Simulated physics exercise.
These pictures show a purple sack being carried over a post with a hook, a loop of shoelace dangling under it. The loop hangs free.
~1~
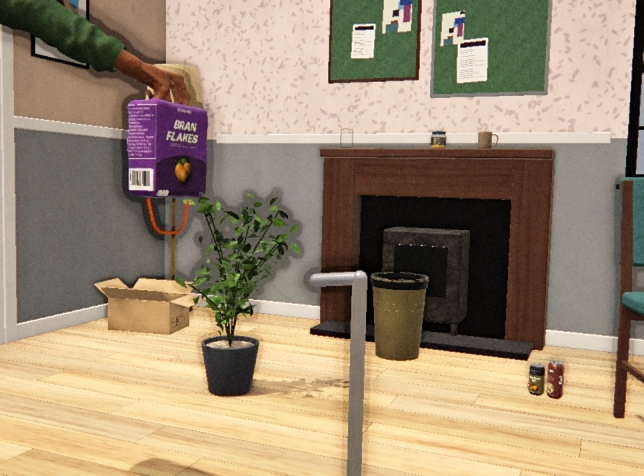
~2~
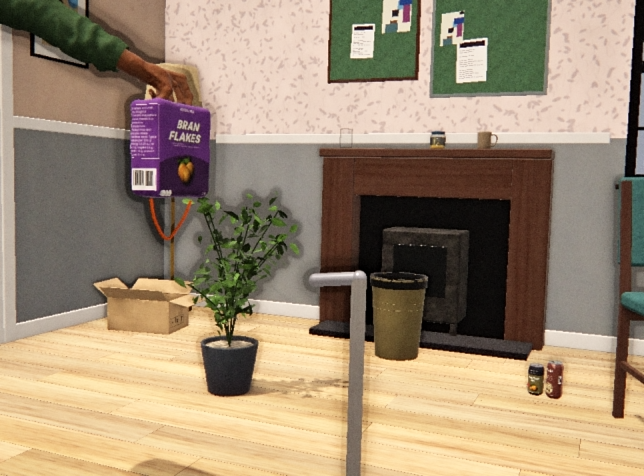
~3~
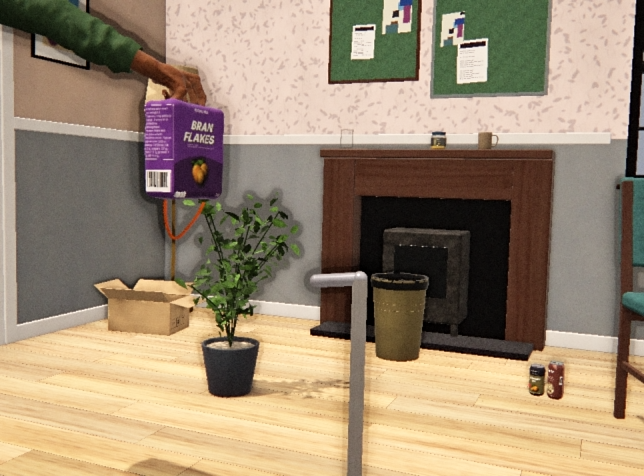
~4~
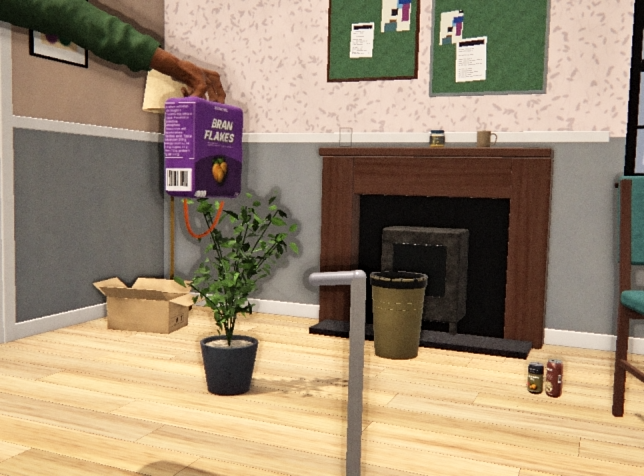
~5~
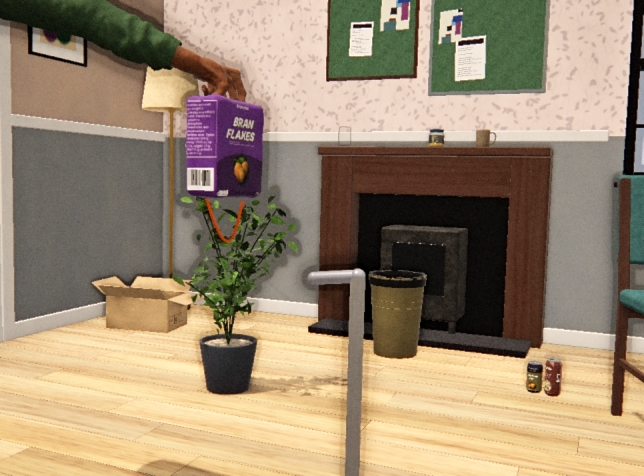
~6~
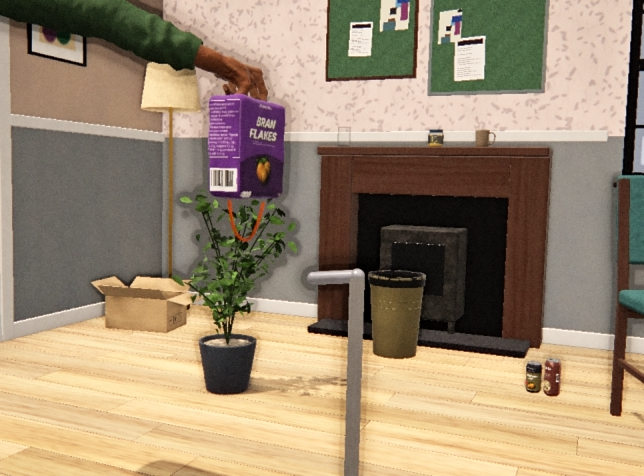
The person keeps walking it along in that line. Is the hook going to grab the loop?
In the end the purple sack goes by freely.
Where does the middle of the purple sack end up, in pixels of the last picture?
Around (534, 151).
Then, 0.32 s later than the last view, sack nearing the post near (302, 150).
Then, 0.86 s later than the last view, sack past the post near (402, 150).
Then, 1.40 s later than the last view, sack past the post near (516, 151).
Finally, sack past the post near (534, 151). The purple sack comes away clean.
